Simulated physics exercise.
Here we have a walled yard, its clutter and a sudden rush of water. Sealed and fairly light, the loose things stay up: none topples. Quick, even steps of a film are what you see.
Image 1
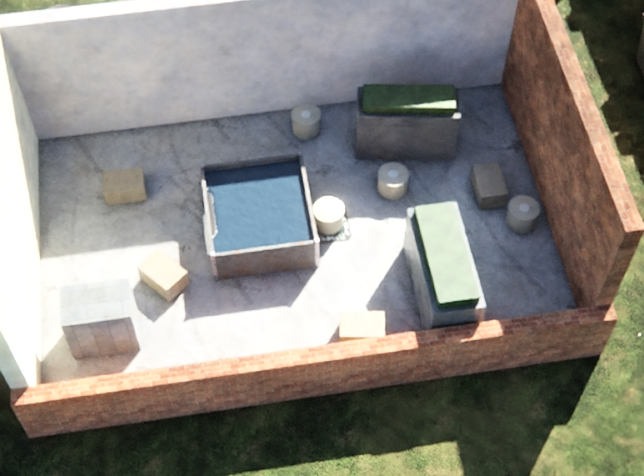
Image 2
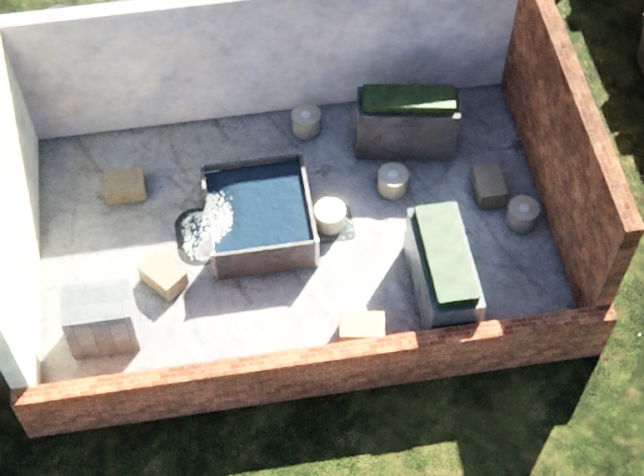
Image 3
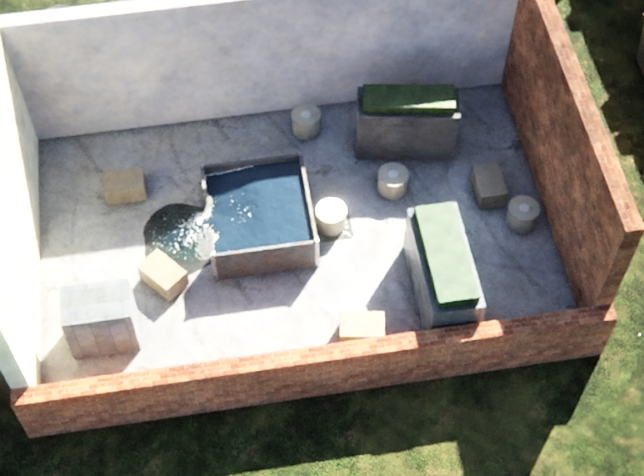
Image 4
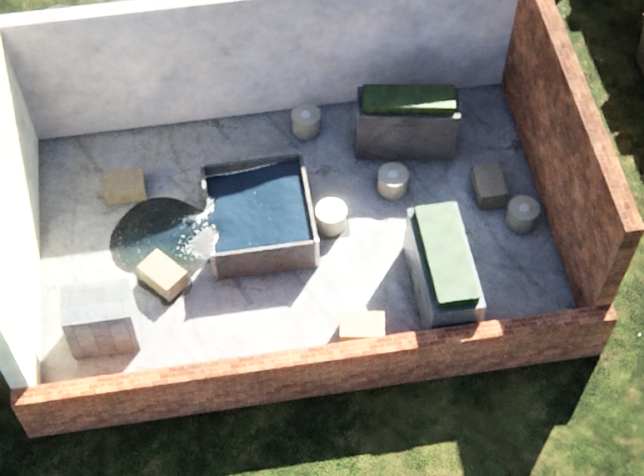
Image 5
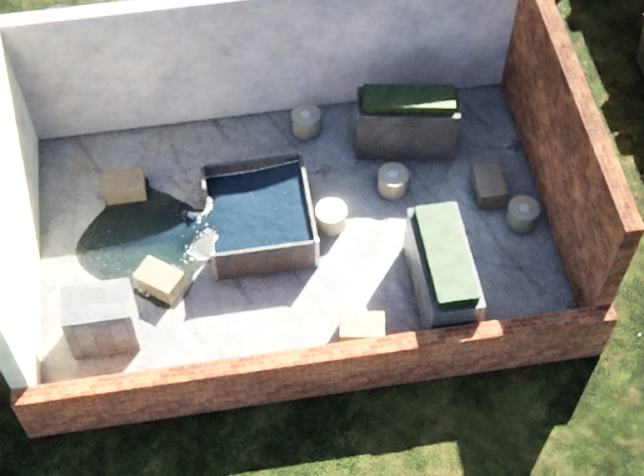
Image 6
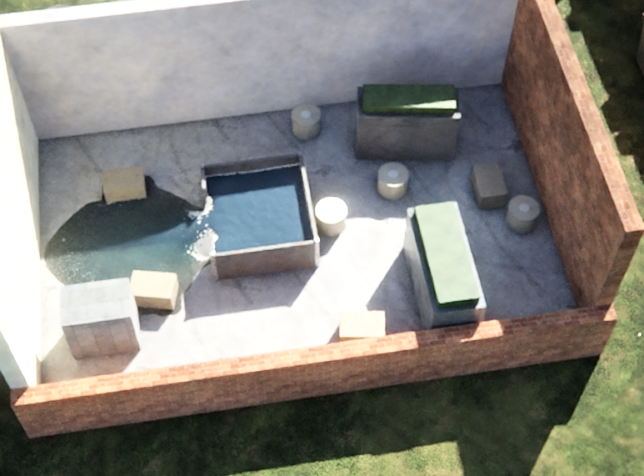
A walled yard holds a pool as water gushes out its left side, nudging one crate.
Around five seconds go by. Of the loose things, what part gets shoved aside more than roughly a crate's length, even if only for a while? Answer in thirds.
Less than a third.
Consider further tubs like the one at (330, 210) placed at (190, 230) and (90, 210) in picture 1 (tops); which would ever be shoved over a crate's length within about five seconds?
Taking them in order, the first one goes the distance and the second one goes the distance.
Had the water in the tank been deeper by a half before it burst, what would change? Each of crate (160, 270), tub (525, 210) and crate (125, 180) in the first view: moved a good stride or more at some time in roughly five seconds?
Going through them, I'd say got there, then never got there, then got there.
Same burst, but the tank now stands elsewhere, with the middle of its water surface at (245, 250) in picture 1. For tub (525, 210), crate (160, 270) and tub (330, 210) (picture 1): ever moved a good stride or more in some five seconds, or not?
Well, the first one didn't get far, the second got driven a long way, and the third didn't get far.
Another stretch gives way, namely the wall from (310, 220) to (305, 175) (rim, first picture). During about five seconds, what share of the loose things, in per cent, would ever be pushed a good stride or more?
My estimate is some 60 per cent of them.
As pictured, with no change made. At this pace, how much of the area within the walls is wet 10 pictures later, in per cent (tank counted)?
Estimate: 30 %.
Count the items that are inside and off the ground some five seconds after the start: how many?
That would be 2.
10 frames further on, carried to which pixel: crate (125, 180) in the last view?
Close to (103, 129).
A moment on, 0 of 8 are well off their spots; 0 afloat.
Next, 2 of 8 are well off their spots; 1 afloat.
Later, 2 of 8 are well off their spots; 1 afloat.
In the end, 2 of 8 are well off their spots, and 2 have been at some point; 2 afloat.
